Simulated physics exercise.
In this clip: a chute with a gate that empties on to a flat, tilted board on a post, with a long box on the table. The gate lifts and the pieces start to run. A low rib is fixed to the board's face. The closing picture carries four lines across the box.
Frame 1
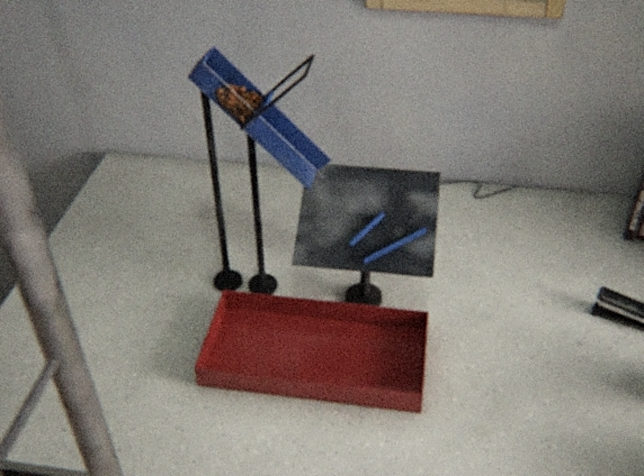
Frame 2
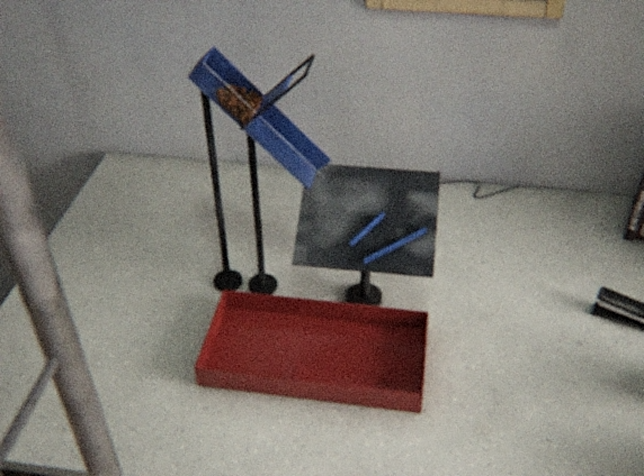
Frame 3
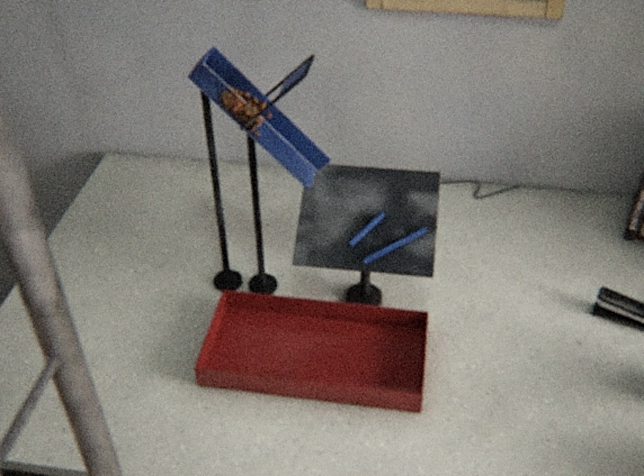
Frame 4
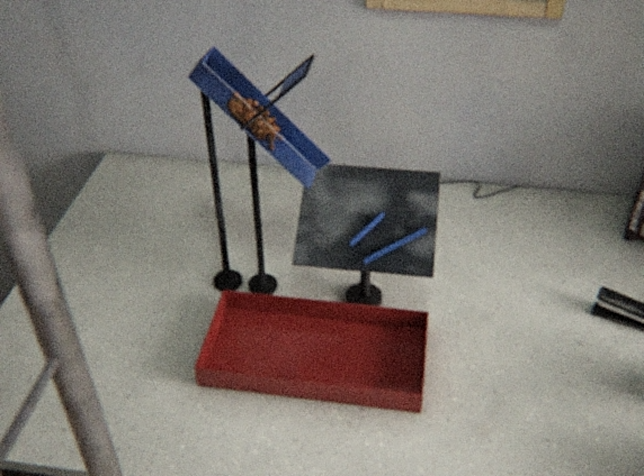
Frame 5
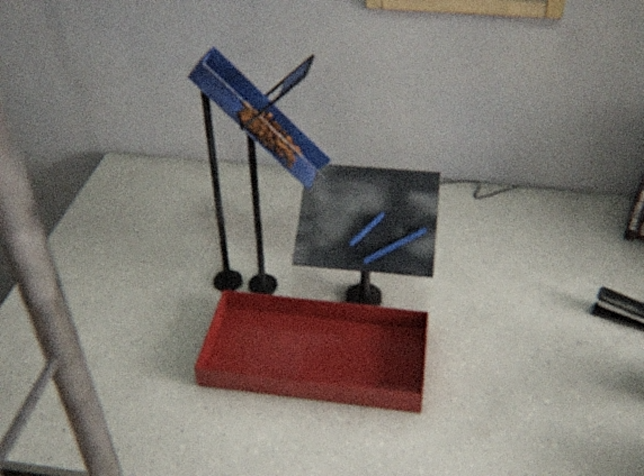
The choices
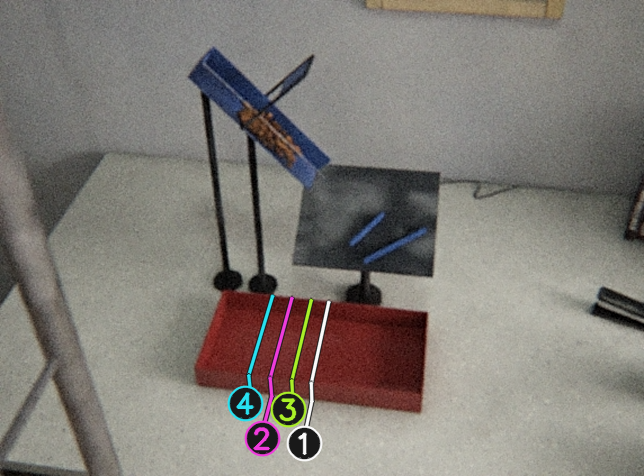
A blue chute on two thin black stands slopes down to the right over a pale tabletop against a grey wall, seen from above by a still camera. Its lower end meets a dark, tilted board with two blue ribs, behind an empty red box, while a blurred pole crosses the left foreground. The dark-framed gate lifts, and small brown pieces slide down the chute, spreading into a longer cluster.
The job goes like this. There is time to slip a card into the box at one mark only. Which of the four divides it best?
The answer is line 1.
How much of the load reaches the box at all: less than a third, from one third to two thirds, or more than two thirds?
About that: More than two thirds.
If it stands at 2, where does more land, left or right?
Right.
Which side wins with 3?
More lands on the right.
On the marked copy, line 1 crosses the front rim at (311, 382); line 2 crosses the front rim at (270, 377); line 3 crosses the front rim at (292, 379); line 4 crosses the front rim at (249, 374).
With 1, of what is caught, about half on the left of the divider, about half on the right.
With 2, of what is caught, a stray few on the left of the divider, nearly all on the right.
With 3, of what is caught, a small part on the left of the divider, nearly all on the right.
With 4, of what is caught, none on the left of the divider, all on the right.
